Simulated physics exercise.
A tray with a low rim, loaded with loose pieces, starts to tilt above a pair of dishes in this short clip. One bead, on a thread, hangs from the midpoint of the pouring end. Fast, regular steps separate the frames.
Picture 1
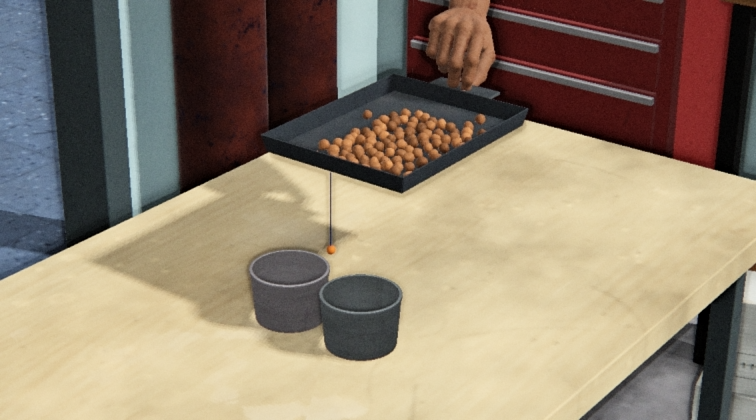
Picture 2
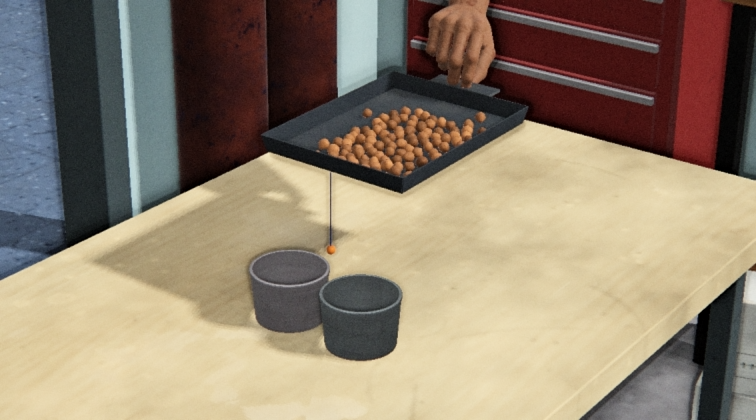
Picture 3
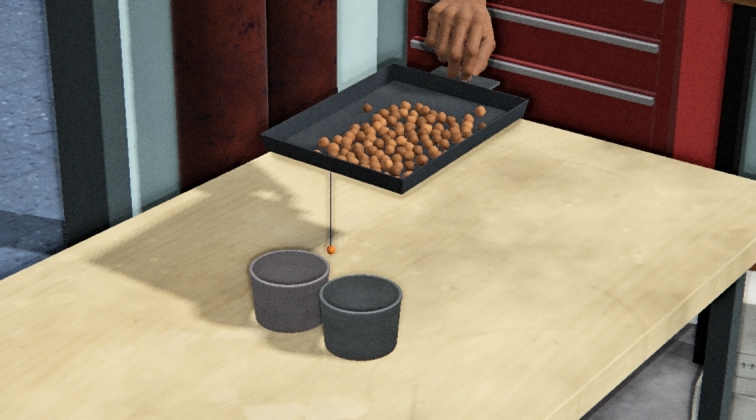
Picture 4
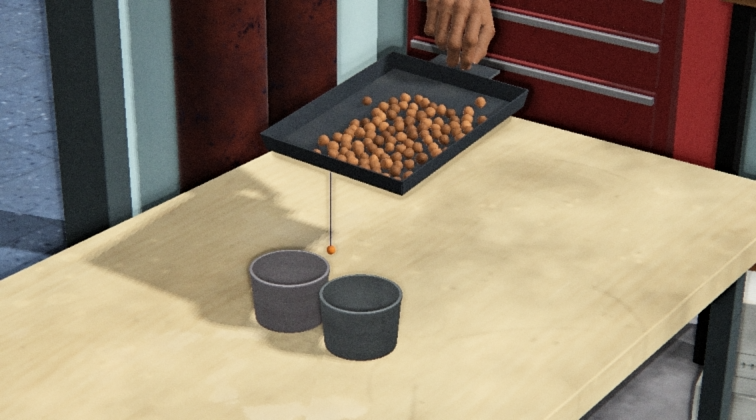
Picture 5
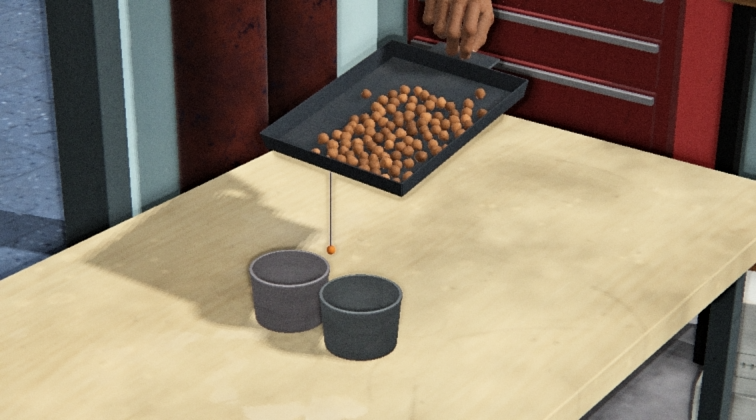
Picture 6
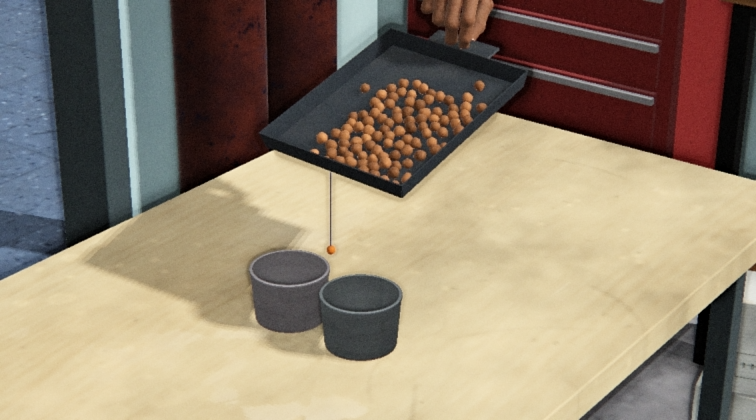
On a pale wooden tabletop, a hand at the back gradually raises the far end of a dark tray of hazelnuts above two small dishes, its pouring end dipping slightly rightward while an orange bead hangs nearly still beneath.
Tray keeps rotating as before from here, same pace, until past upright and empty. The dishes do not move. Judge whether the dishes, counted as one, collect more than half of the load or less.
Counted as one, they collect more than half.
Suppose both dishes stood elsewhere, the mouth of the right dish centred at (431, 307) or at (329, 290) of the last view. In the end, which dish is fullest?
The one at left the first time, the one at right the second.
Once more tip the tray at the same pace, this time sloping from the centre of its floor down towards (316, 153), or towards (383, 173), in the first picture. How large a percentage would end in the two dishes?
Shares: About 30 in a hundred, then about 60 in a hundred.
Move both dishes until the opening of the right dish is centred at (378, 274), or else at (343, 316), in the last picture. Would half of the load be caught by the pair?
At place one a lesser share; at place two a lesser share.
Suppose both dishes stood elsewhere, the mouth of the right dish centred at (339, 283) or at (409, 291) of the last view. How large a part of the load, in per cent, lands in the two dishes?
40 %, then 30 %.
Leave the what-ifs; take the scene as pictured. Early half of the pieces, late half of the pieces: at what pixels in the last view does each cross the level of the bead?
First near (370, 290), later near (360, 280).
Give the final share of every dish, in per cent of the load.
Left dish 20, right dish 60 %.
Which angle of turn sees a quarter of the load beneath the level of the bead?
I'd say close to 95 degrees.
Shortly afterwards, tray tipped steeply; the whole lot on the tray.
Next, tray tipped right over; the bulk on the tray; only a few in the right dish; near a quarter in the air.
Some moments later, tray tipped past a quarter turn; near two thirds in the right dish; near a quarter in the left dish; near a quarter outside both.
In the end, tray tipped past a quarter turn; near two thirds in the right dish; near a quarter in the left dish; near a quarter outside both.
